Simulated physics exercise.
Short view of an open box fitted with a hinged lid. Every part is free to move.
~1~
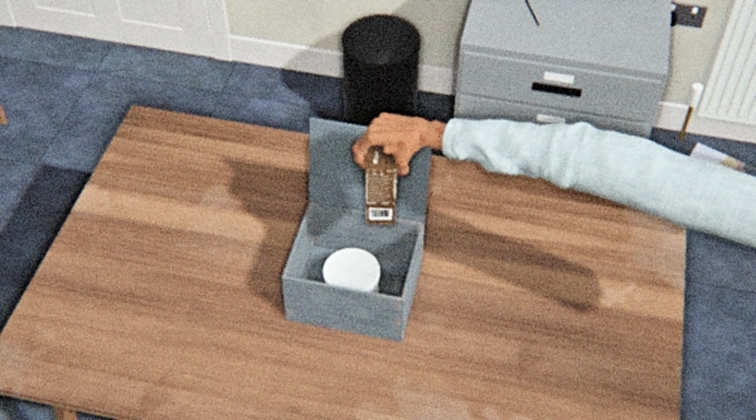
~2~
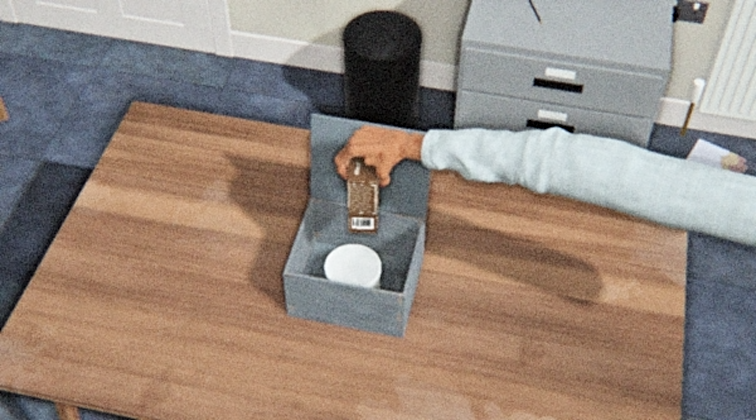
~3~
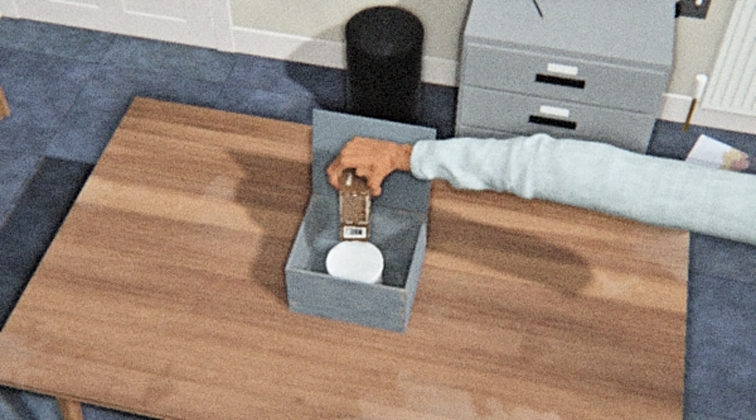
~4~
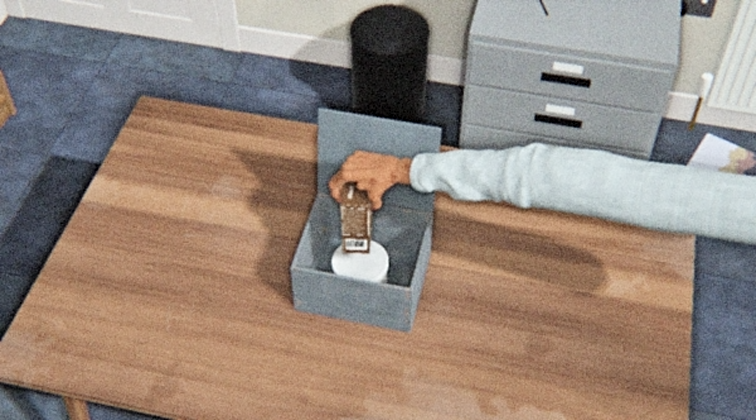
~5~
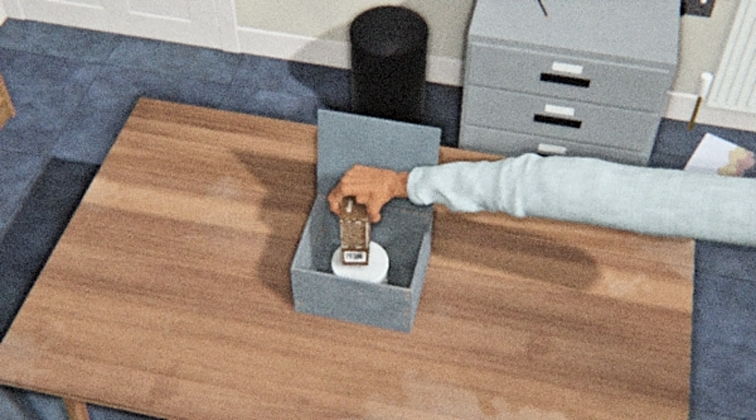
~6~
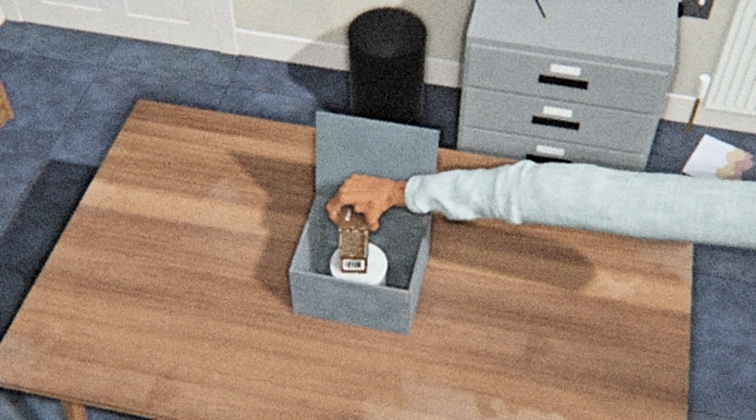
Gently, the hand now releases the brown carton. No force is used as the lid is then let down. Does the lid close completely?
The lid stops partway.
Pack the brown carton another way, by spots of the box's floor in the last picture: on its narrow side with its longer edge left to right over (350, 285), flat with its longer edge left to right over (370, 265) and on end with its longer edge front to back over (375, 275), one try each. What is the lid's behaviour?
First - shut down; second - shut down; third - not shut.
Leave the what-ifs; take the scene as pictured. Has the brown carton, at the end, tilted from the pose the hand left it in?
Well, it stays just as set.
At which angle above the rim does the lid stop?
I'd say roughly 50 degrees above the rim.
Then, 1.10 s after the last picture, lid starting down.
Then, 1.50 s after the last picture, lid 71° above the rim.
Then, 1.70 s after the last picture, lid 51° above the rim.
At rest, lid 51° above the rim; both in place. Seen from the same camera at the end, brown carton near (354, 239).
